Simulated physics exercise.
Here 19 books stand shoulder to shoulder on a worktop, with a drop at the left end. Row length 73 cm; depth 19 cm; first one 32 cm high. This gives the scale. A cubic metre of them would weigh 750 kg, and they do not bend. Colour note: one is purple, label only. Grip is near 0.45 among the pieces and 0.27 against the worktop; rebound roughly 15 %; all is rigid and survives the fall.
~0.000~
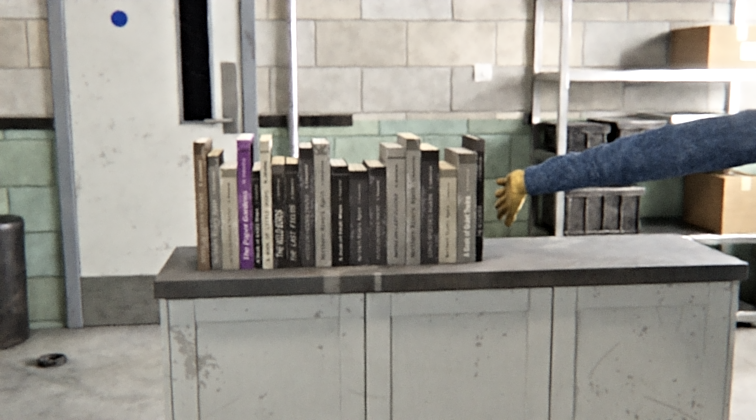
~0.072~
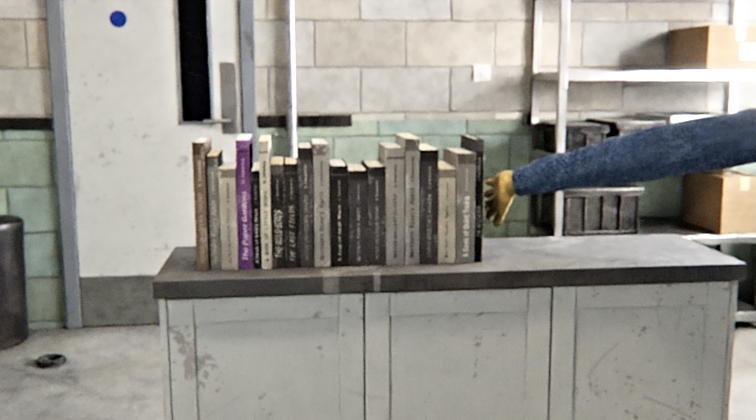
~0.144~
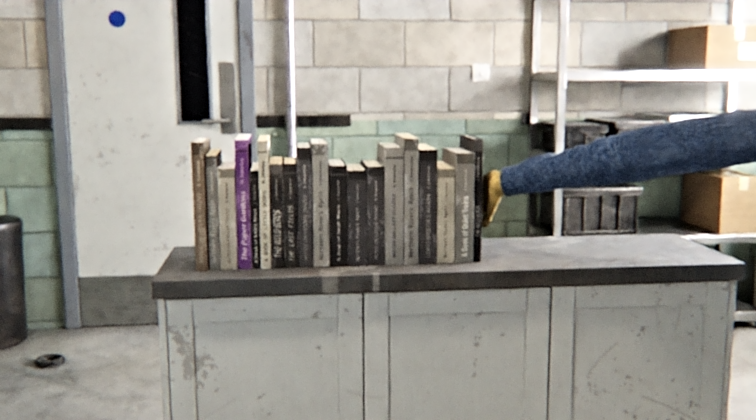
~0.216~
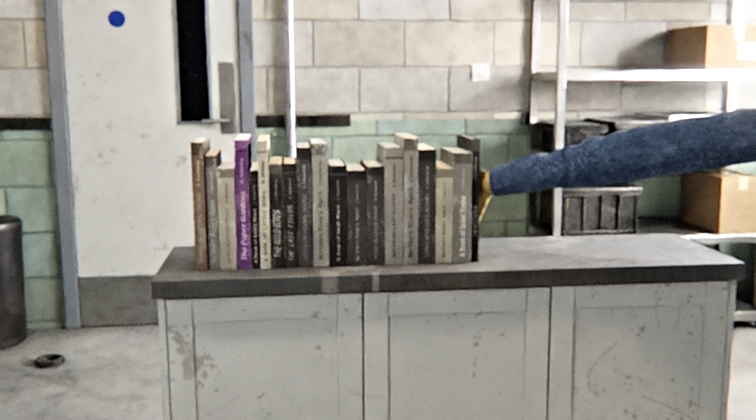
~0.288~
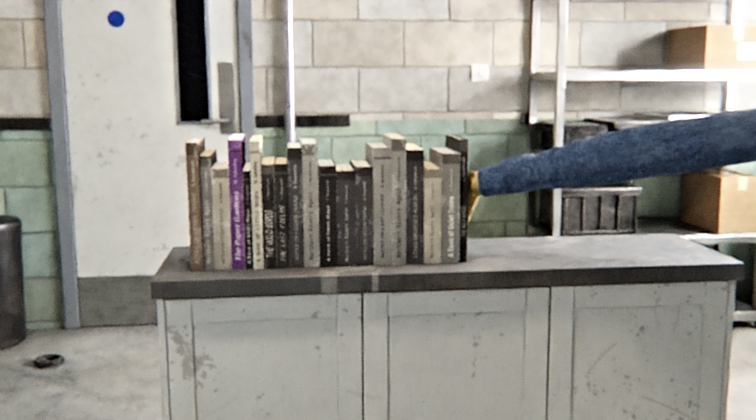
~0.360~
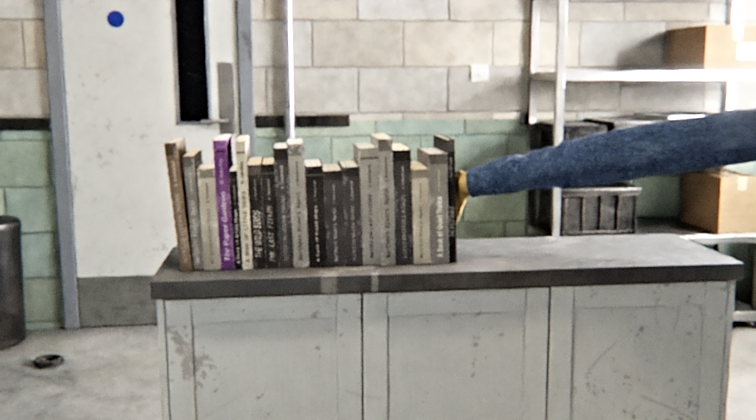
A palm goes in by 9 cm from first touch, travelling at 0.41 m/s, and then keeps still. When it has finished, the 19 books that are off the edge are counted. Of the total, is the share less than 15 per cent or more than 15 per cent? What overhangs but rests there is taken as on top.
The share is more than 15 per cent.
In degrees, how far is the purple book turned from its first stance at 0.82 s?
Tilt from start: Approx. 40 degrees.
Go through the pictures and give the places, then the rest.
In the first picture (we follow the side turned to the camera), hand (518, 190) 8 cm from the first; purple book (245, 205); no piece has moved.
In the second picture, hand (506, 190) 52 mm from the first; purple book (244, 205).
In the third picture, hand (494, 190) 23 mm from the first; purple book (243, 205).
In the fourth picture, hand (483, 190) 7 mm in; purple book (243, 205).
In the fifth picture, hand (472, 191) 36 mm in; purple book (237, 205); 11 stirred so far.
In the sixth picture, hand (460, 191) 7 cm in; purple book (224, 206) displaced 45 mm; steepest lean 5°, the book at (178, 208); 19 stirred so far.
Around 0.82 s, 1 of the 19 books off the edge; purple book tipped 38°.
Around 1.48 s, 4 of the 19 books off the edge; purple book upside down.
Finally (2.1 s), 6 of the 19 books off the edge; purple book on its side. That is 32 per cent.
